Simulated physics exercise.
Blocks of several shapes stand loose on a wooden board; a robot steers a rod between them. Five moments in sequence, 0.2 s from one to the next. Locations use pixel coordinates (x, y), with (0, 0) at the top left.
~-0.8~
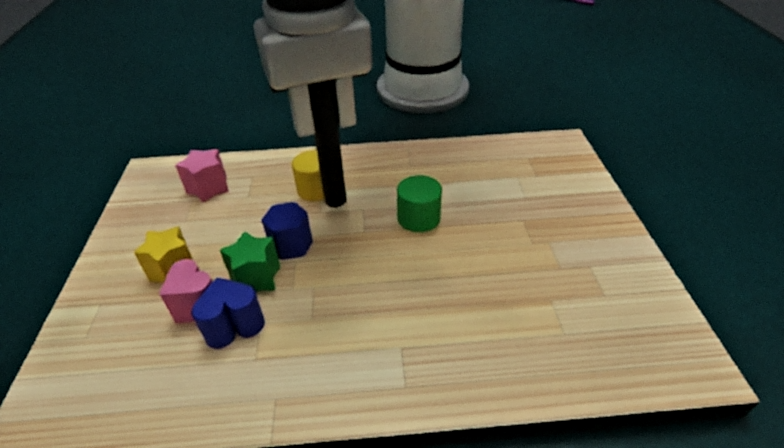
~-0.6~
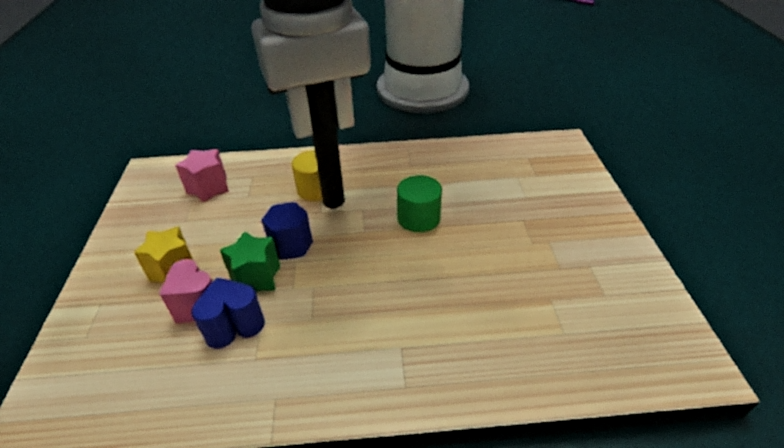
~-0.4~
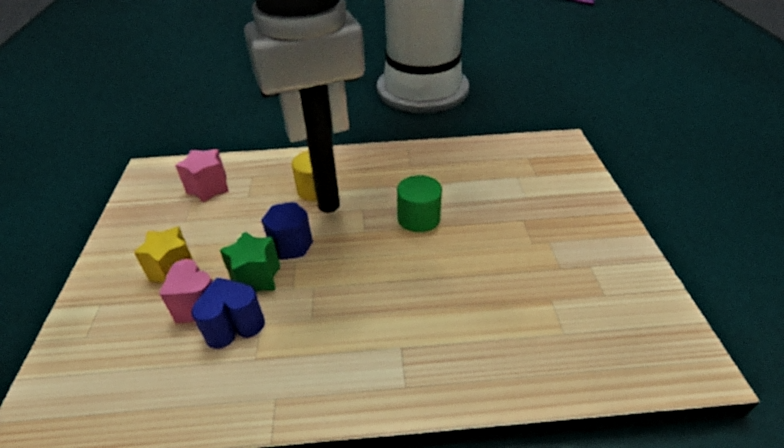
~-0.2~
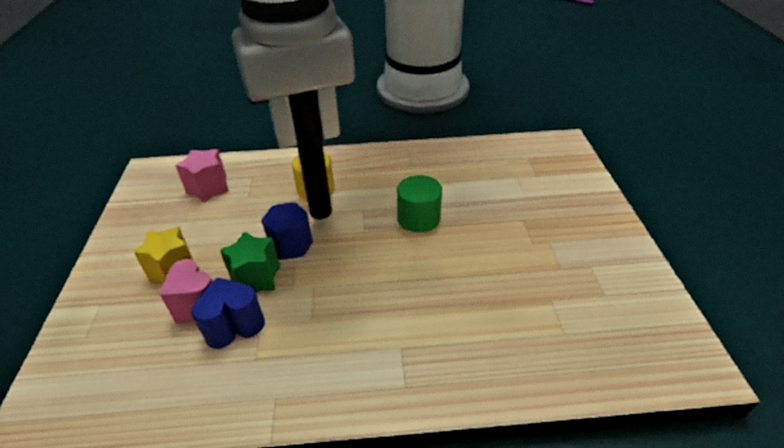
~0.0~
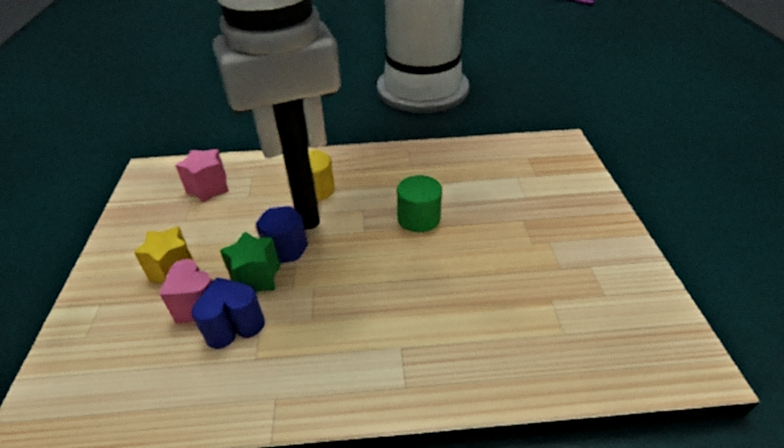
A robot's black rod moved a short way left and toward the viewer across a wooden board of colourful blocks, then nudged the blue hexagonal block slightly left while the other blocks stayed still.
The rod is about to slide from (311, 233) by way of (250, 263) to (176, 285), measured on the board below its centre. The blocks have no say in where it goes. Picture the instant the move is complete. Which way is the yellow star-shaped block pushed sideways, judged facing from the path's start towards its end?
It's set to shift right.
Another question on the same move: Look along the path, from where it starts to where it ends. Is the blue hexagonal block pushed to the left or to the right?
Slides left.
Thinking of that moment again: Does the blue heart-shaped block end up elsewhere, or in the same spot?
That one moves away.
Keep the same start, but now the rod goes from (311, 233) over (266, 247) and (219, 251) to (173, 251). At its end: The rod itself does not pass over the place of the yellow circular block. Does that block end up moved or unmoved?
That block is going to be left alone.
What follows on the original path. One third of the way, rod (269, 245); pink heart-shaped block (169, 286); blue heart-shaped block (215, 312), turned 35° anticlockwise; green star-shaped block (213, 274); blue hexagonal block (234, 243).
Two thirds of the way, rod (222, 260); pink heart-shaped block (138, 307), turned 55° clockwise; blue heart-shaped block (213, 322), turned 70° anticlockwise; green star-shaped block (183, 297), turned 35° anticlockwise; blue hexagonal block (187, 263), turned 25° anticlockwise.
At the end, rod (171, 274); yellow star-shaped block (137, 241), turned 35° clockwise; pink heart-shaped block (113, 327), turned 70° clockwise; blue heart-shaped block (214, 325), turned 85° anticlockwise; green star-shaped block (171, 310), turned 55° anticlockwise; blue hexagonal block (146, 285), turned 70° anticlockwise.
